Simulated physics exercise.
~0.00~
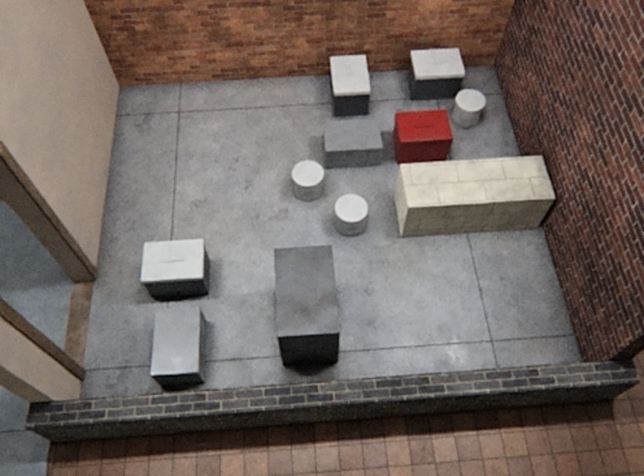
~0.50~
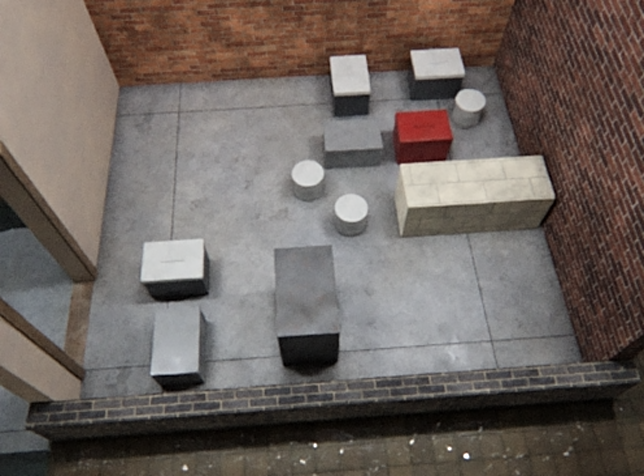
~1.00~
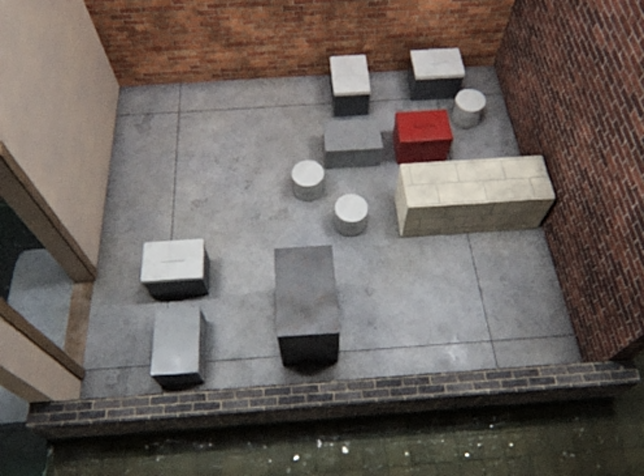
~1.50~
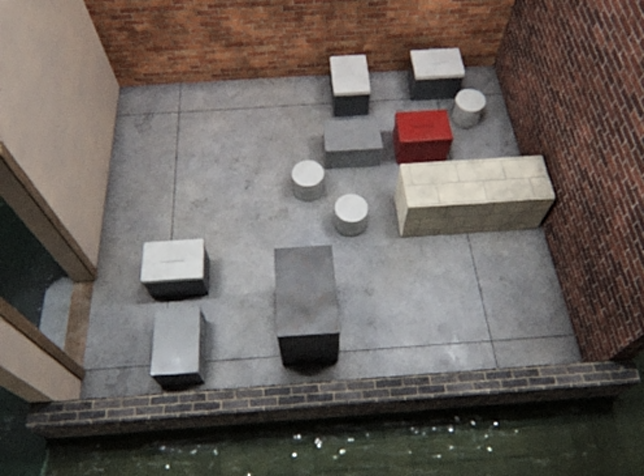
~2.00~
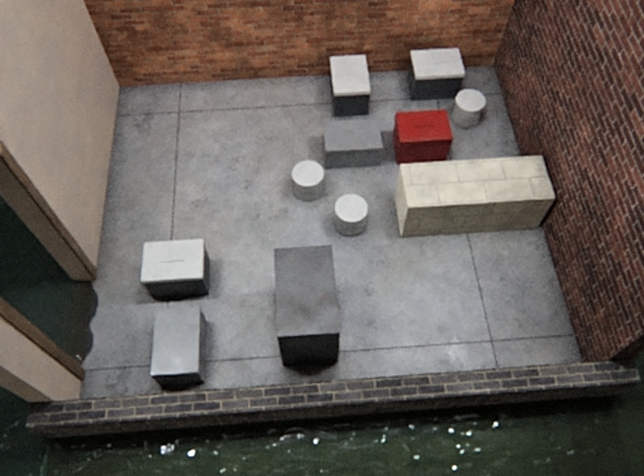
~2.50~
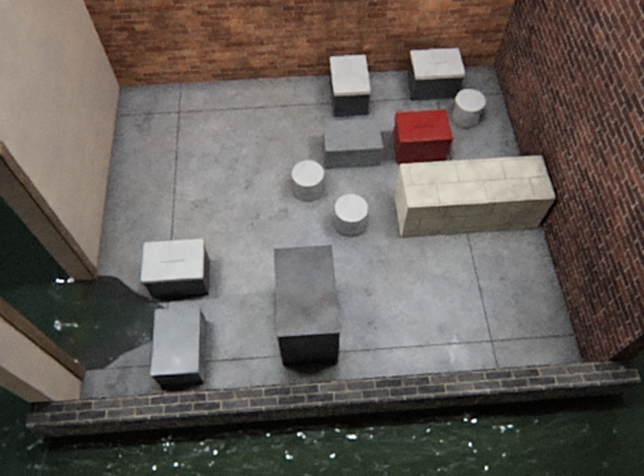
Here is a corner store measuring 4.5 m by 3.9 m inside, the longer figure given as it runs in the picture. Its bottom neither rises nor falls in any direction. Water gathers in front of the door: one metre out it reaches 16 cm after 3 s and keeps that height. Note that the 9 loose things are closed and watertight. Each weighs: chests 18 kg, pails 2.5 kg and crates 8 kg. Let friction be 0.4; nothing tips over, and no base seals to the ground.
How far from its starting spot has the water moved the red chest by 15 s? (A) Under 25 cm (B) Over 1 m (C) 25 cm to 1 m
The answer is A.
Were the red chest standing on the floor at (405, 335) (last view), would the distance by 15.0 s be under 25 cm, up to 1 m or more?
I'd say it sits almost still.
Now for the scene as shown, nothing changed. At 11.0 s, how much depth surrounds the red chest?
Close to 3 centimetres.
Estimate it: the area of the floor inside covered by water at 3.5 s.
Around 2.0 m2 of it.
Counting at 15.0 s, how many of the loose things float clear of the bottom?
Answer: 5.
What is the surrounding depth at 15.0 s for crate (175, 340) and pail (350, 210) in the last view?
Some 7 cm at the first, some 9 cm at the second.
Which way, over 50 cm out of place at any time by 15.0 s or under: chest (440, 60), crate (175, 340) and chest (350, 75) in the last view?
Within, beyond, within.
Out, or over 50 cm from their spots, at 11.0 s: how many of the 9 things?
Tally: 4.
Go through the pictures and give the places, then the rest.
The red chest at (424, 125), on the bottom; 0.0 m2 under water; 0 of 9 have shifted, in the first frame.
The red chest at (424, 125), on the bottom; water covers 0.0 m2; 0 of 9 have shifted, in the second frame.
The red chest at (424, 125), on the bottom; water covers 0.0 m2; 0 of 9 have shifted, in the third frame.
The red chest at (424, 125), on the bottom; water covers 0.0 m2; 0 of 9 have shifted, in the fourth frame.
The red chest at (424, 125) rests on the ground; water covers 0.0 m2; 0 of 9 have shifted, in the fifth frame.
The red chest at (424, 125), on the bottom; 0.4 m2 under water; 0 of 9 have shifted, in the sixth frame.
After 3.5 s the red chest is near (424, 125), 0.0 m from its start, aground; 0 afloat.
After 6.8 s the red chest is near (424, 125), 0.0 m from its start, aground; 1 afloat.
After 11.0 s the red chest is near (424, 125), 0.0 m from its start, aground; 2 afloat.
After 15.0 s the red chest is near (428, 122), 0.1 m from its start, aground; 5 afloat.
